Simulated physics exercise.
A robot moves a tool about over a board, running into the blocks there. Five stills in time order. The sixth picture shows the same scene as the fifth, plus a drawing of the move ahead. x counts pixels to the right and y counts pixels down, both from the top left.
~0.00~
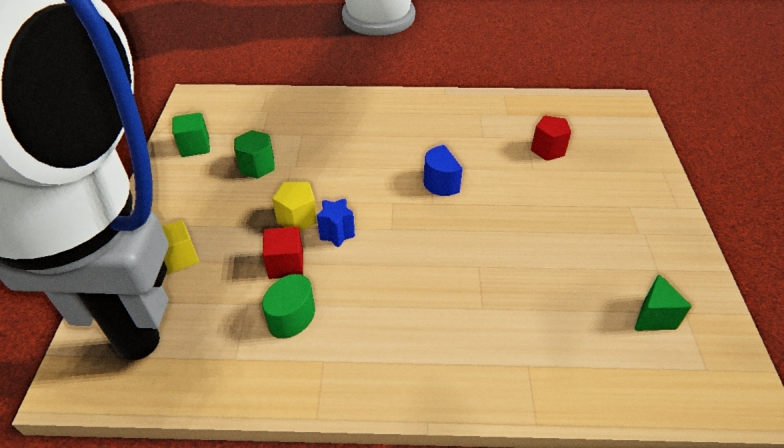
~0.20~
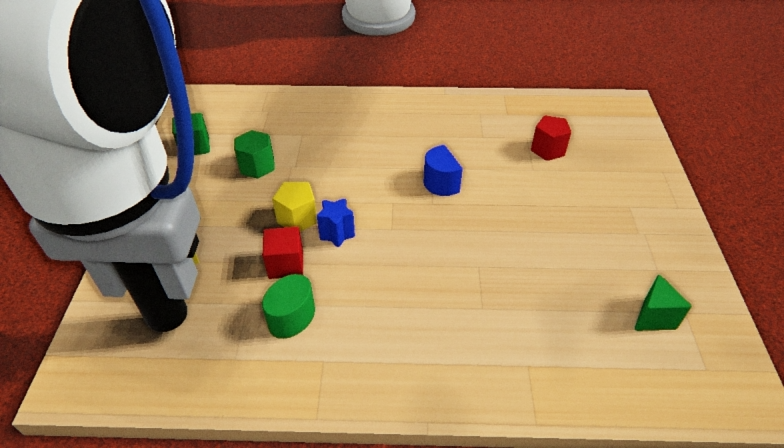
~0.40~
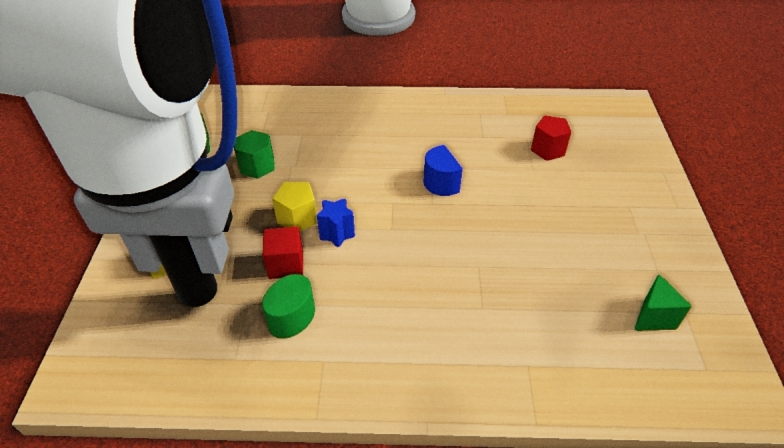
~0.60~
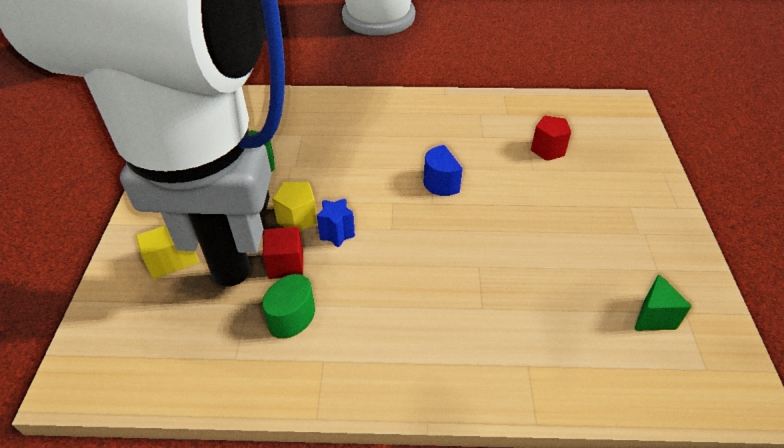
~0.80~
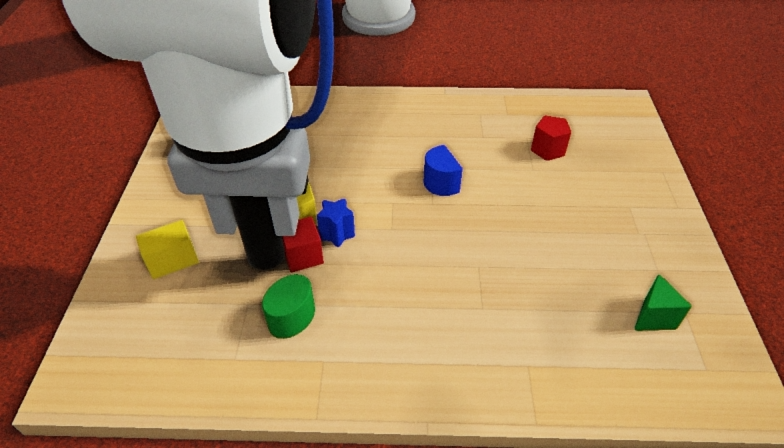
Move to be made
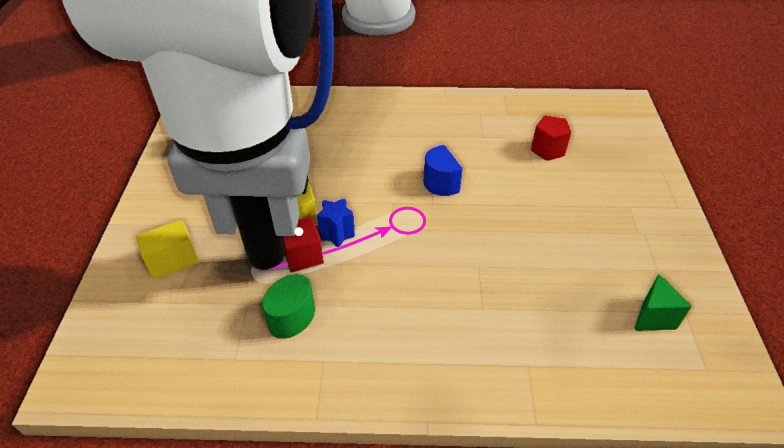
A white and grey robot arm with a black tool dominates the left of a pale wooden board on a reddish floor, seen from above by a still camera. Green, yellow, red and blue blocks cluster at left, with others towards the centre and right. The arm glides right and slightly away, then its tool nudges the red square block a little rightward.
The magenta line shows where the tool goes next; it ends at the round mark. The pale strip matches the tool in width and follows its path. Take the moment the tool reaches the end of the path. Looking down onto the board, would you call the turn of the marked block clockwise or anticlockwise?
From overhead, anticlockwise.
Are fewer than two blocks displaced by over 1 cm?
I'd say no.
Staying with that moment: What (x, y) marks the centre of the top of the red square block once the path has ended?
For the centre of its top, I'd go with (413, 172).
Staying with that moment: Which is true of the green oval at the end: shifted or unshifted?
Left in place.
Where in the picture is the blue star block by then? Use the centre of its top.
Just about (407, 152).
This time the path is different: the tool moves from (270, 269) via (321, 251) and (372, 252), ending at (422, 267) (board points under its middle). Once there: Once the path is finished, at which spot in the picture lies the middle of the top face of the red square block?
If I read the scene right, the answer is (373, 201).
Drawn move, from (270, 269) by way of (319, 255) and (365, 238) to (408, 220); the dot is on the red square block.
On the path given first. One third of the way, tool at (320, 242); red square block at (346, 211), turned 35° anticlockwise; blue star block at (364, 191).
Two thirds of the way, tool at (367, 226); red square block at (387, 191), turned 55° anticlockwise; blue star block at (392, 170), turned 15° anticlockwise.
At the end, tool at (408, 209); green oval still; yellow pentagon still; red square block at (413, 172), turned 75° anticlockwise; blue star block at (407, 152), turned 35° anticlockwise.
